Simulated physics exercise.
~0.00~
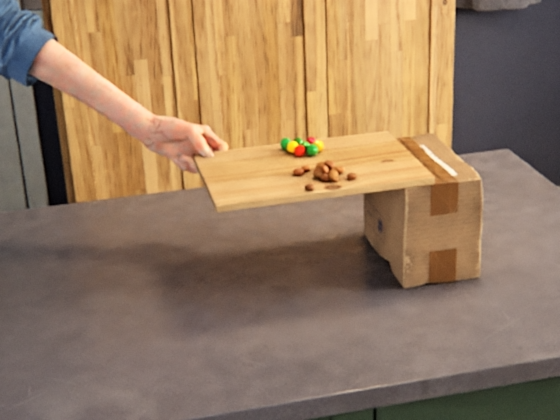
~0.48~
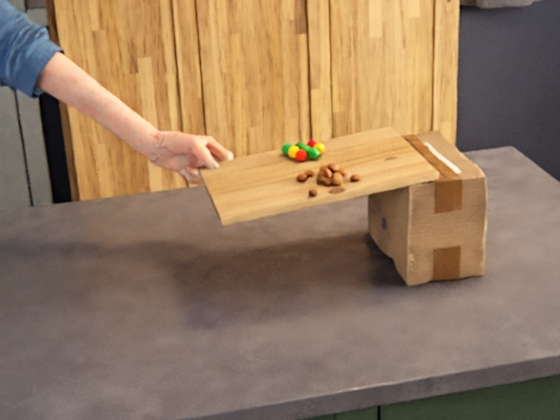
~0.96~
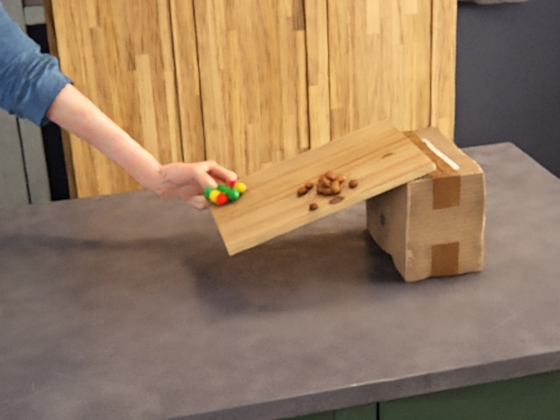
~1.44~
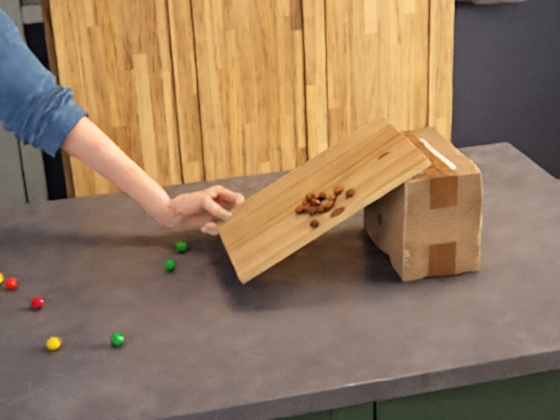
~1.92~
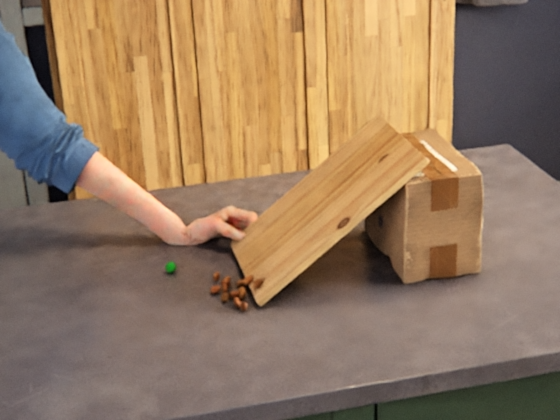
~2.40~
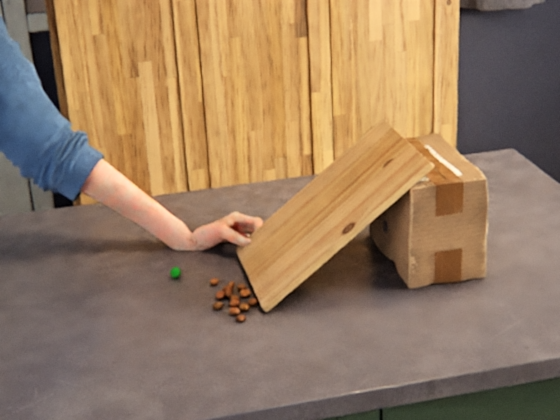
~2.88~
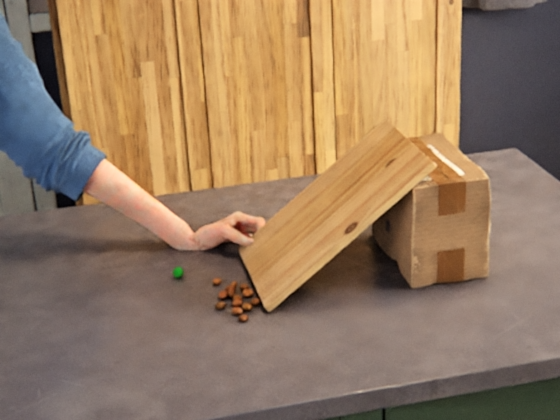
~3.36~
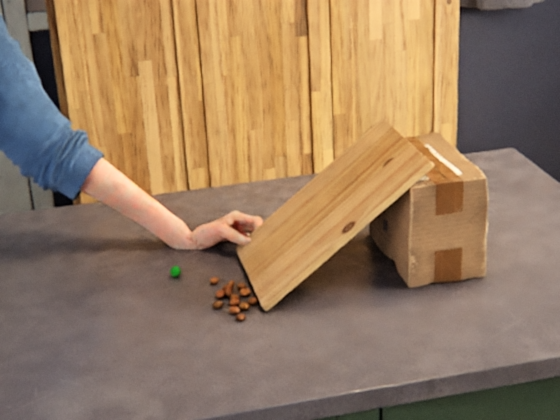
A hand lowers the board, sending colourful candies rolling away and brown nuts to its foot.
